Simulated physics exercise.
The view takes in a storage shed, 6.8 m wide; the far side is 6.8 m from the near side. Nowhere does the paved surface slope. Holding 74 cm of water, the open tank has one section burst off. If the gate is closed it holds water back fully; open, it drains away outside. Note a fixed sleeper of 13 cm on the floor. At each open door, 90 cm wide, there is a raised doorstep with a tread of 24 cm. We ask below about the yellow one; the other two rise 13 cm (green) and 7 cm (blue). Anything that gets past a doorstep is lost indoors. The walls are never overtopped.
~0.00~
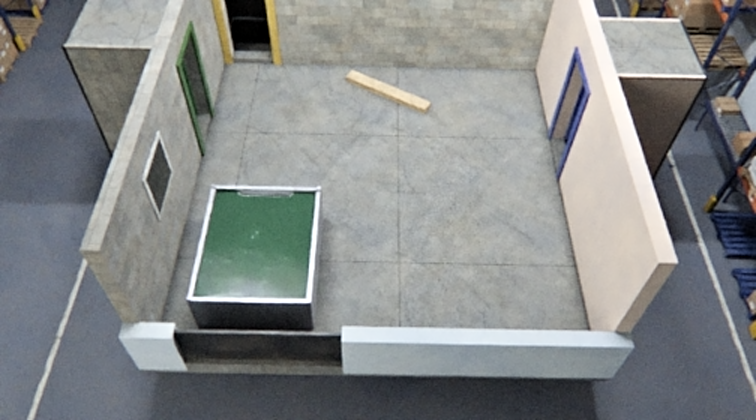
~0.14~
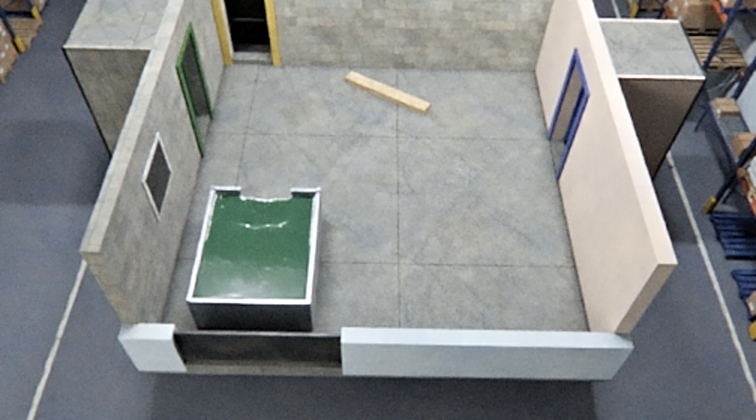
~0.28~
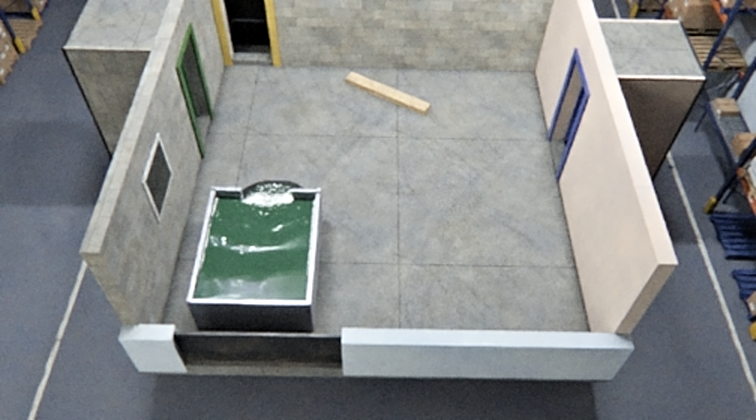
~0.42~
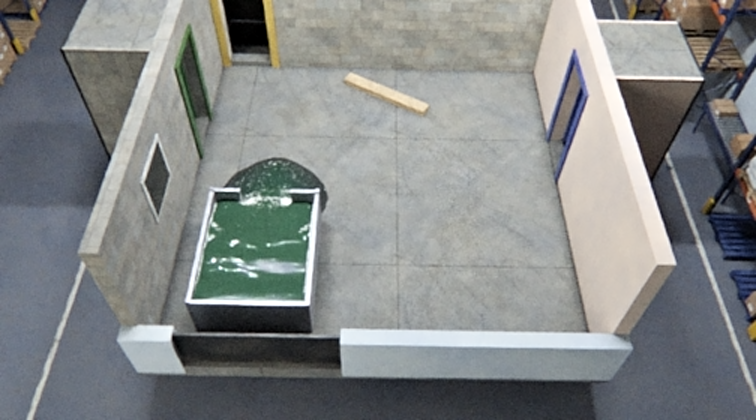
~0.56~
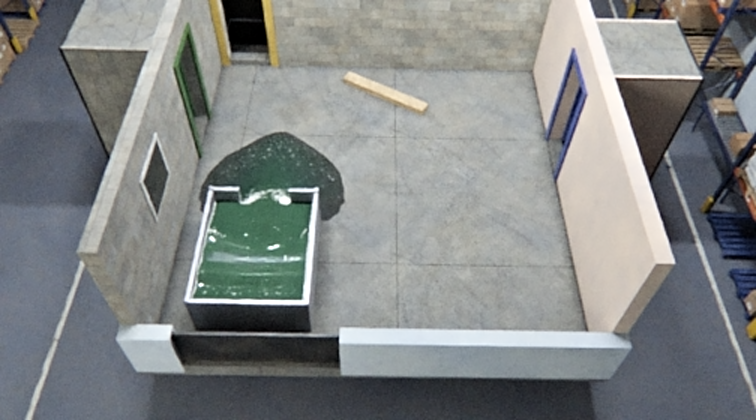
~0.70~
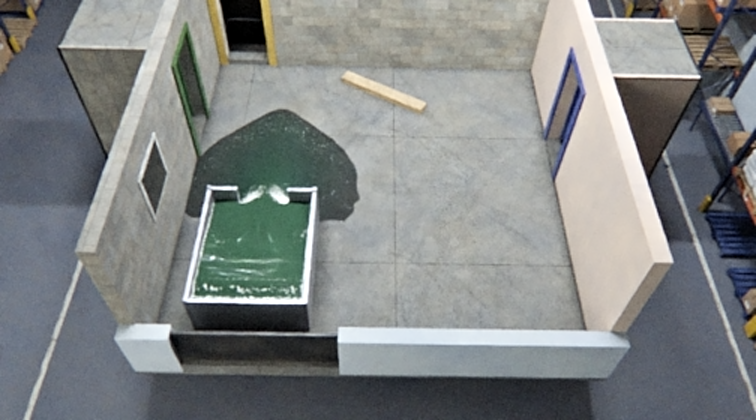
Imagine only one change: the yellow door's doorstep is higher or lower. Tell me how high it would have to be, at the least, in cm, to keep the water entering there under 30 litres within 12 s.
It would have to be about 25 cm.
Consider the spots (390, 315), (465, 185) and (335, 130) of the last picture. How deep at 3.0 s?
Roughly 0, 0 and 3 cm, in turn.
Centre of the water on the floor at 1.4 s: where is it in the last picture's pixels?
About (264, 227).
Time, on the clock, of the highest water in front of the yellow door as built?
Peak time: Around 2.4 s.
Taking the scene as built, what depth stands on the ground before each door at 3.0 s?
Green 12, yellow 25, blue 0 cm.
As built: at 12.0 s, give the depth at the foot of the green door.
Lab note: Depth approx. 7.0 cm.
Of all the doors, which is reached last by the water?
The blue one.
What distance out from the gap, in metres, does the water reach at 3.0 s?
Reach: Approx. 5.6 m.
After 1.4 s water covers 30 % of the floor, deepest (40 cm) near (266, 212); 4 cm at the yellow door, 0 litres in over its 13 cm doorstep.
After 3.0 s water covers 40 % of the floor, deepest (32 cm) near (234, 78); 25 cm at the yellow door, 106 litres in over its 13 cm doorstep.
After 12.0 s water covers 90 % of the floor, deepest (9 cm) near (550, 356); 7 cm at the yellow door, 201 litres in over its 13 cm doorstep.
At the yellow door as built, the water arrived by 1.3 s and peaked near 30 cm at 2.4 s.
Run again over the same 12 s with other heights there, 51 litres in over 22 cm, 13 litres over 29.5 cm. The limit of 30 litres is kept from about 25 cm up.
